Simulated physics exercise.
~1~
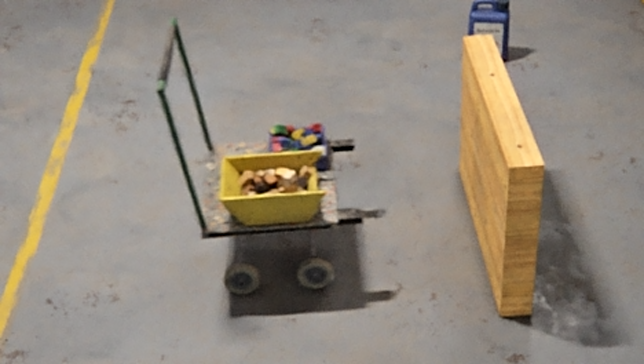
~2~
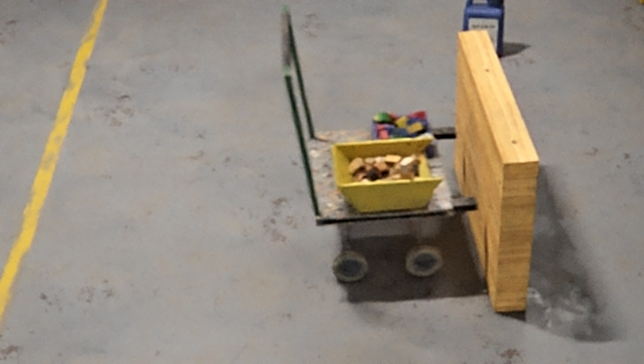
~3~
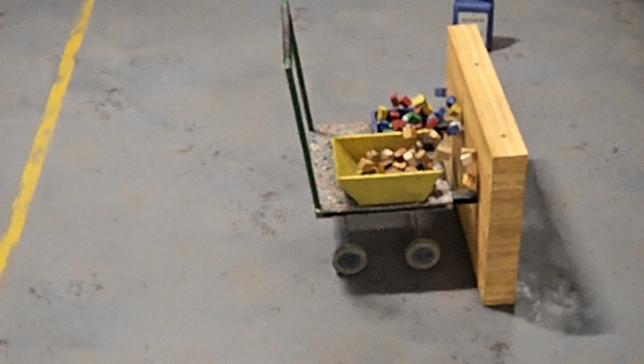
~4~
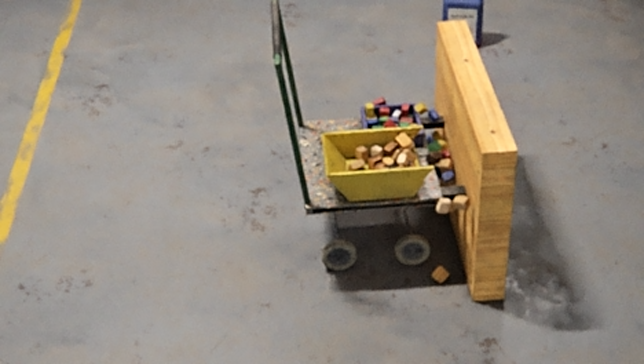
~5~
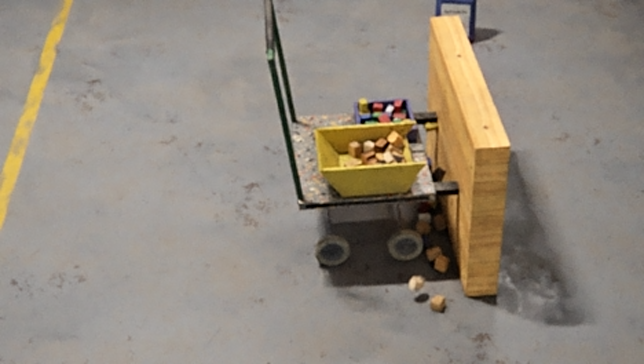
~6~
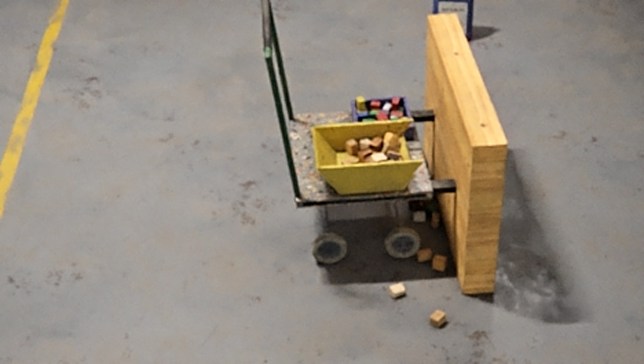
On a grey concrete floor, a cart carrying a yellow tub of wooden blocks and a blue tub of colourful bricks rolled right into a wooden wall and stopped, pieces surged forward, and several spilled down, ending scattered by the wall's base.
